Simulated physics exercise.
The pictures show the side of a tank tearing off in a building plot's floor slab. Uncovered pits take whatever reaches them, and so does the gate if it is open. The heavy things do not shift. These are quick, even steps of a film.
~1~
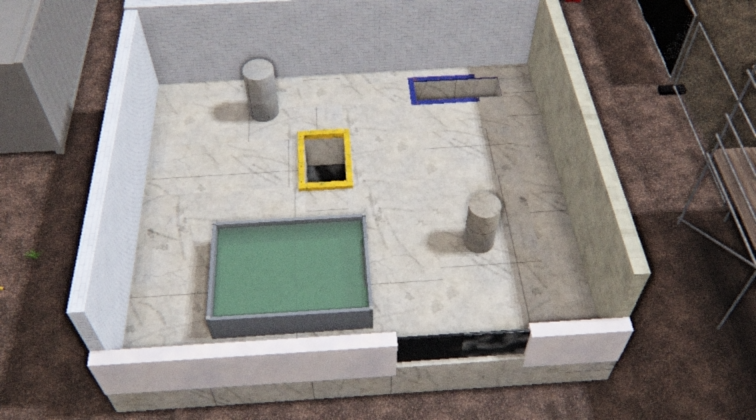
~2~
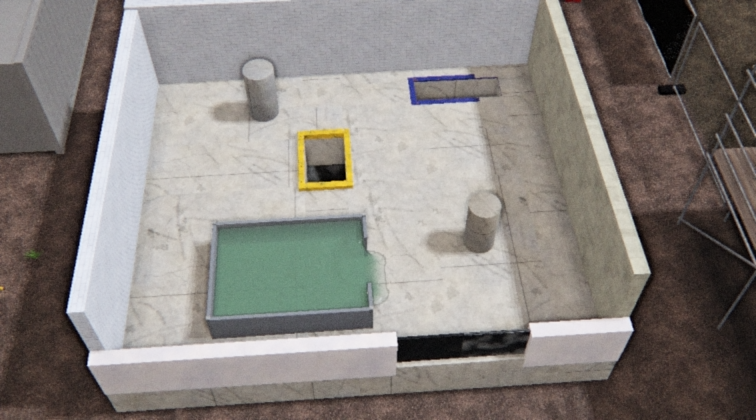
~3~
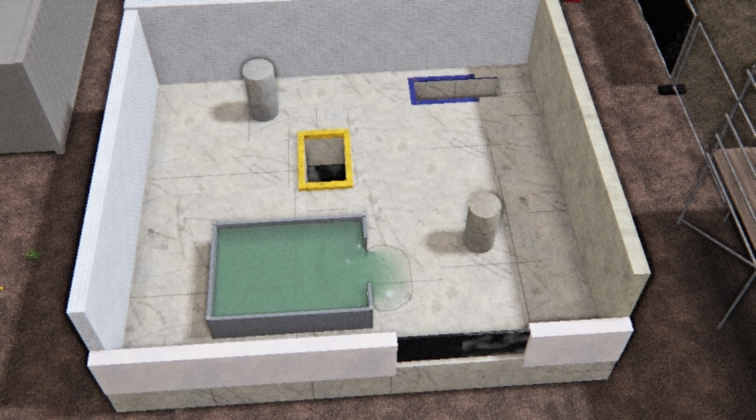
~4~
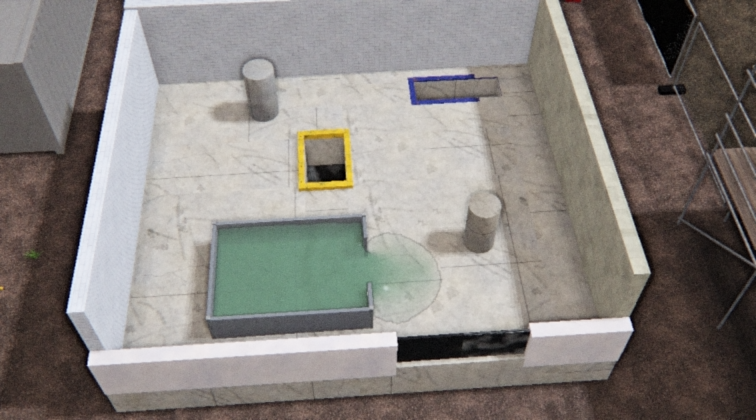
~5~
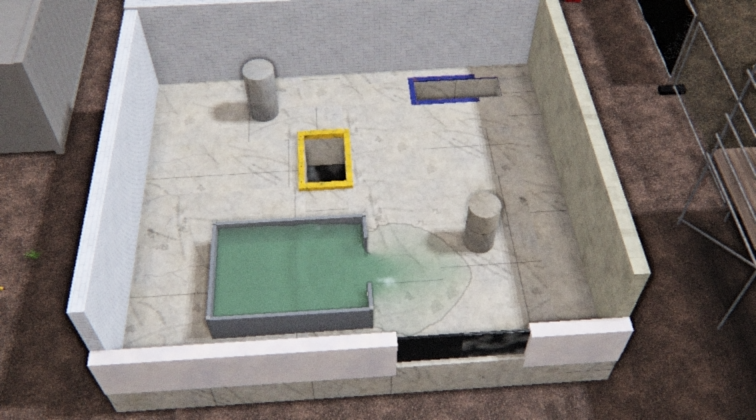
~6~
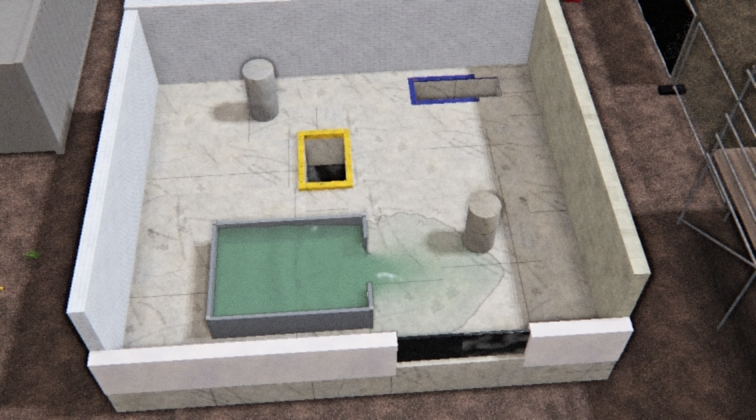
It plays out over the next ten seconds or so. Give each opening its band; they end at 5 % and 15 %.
In the end: The gate takes under 5 %; the yellow pit takes under 5 %; the blue pit takes over 15 %.
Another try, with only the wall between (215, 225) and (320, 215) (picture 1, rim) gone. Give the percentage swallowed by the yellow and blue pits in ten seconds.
Parts in a hundred: Yellow 6, blue 12.
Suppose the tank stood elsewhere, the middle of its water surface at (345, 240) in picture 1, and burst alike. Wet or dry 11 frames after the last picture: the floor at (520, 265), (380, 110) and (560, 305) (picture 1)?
As listed: Under water, not flooded, flooded.
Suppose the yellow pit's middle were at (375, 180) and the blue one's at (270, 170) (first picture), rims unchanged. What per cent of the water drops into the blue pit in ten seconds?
In per cent: Blue 2.
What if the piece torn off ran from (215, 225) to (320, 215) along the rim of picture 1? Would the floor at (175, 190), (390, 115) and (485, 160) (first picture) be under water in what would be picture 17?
One after the other: Flooded, not flooded, free of water.
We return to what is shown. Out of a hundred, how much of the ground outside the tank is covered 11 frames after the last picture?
Some 25 per cent.
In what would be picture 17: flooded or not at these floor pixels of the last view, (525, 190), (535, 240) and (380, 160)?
In turn: Flooded, flooded, clear.
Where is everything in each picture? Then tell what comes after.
In the first picture, still water in the water tank at (290, 267).
In the second picture, the front is at (372, 255), out from the gap at (366, 274).
In the third picture, the front is at (403, 259), out from the gap at (366, 275).
In the fourth picture, water pours out at (366, 275) and has run to (436, 276).
In the fifth picture, water pours out at (366, 274) and has run to (467, 274).
In the sixth picture, the front is at (496, 267), out from the gap at (366, 274).
A moment on, water covers 20 % of the floor; the gate 0 %, the yellow pit 0 %, the blue pit 0 %.
Next, water covers 25 % of the floor; the gate 0 %, the yellow pit 0 %, the blue pit 0 %.
Then, water covers 35 % of the floor; the gate 0 %, the yellow pit 0 %, the blue pit 0 %.
Later, water covers 45 % of the floor; the gate 0 %, the yellow pit 0 %, the blue pit 6 %.
In the end, water covers 65 % of the floor; the gate 0 %, the yellow pit 0 %, the blue pit 21 %.
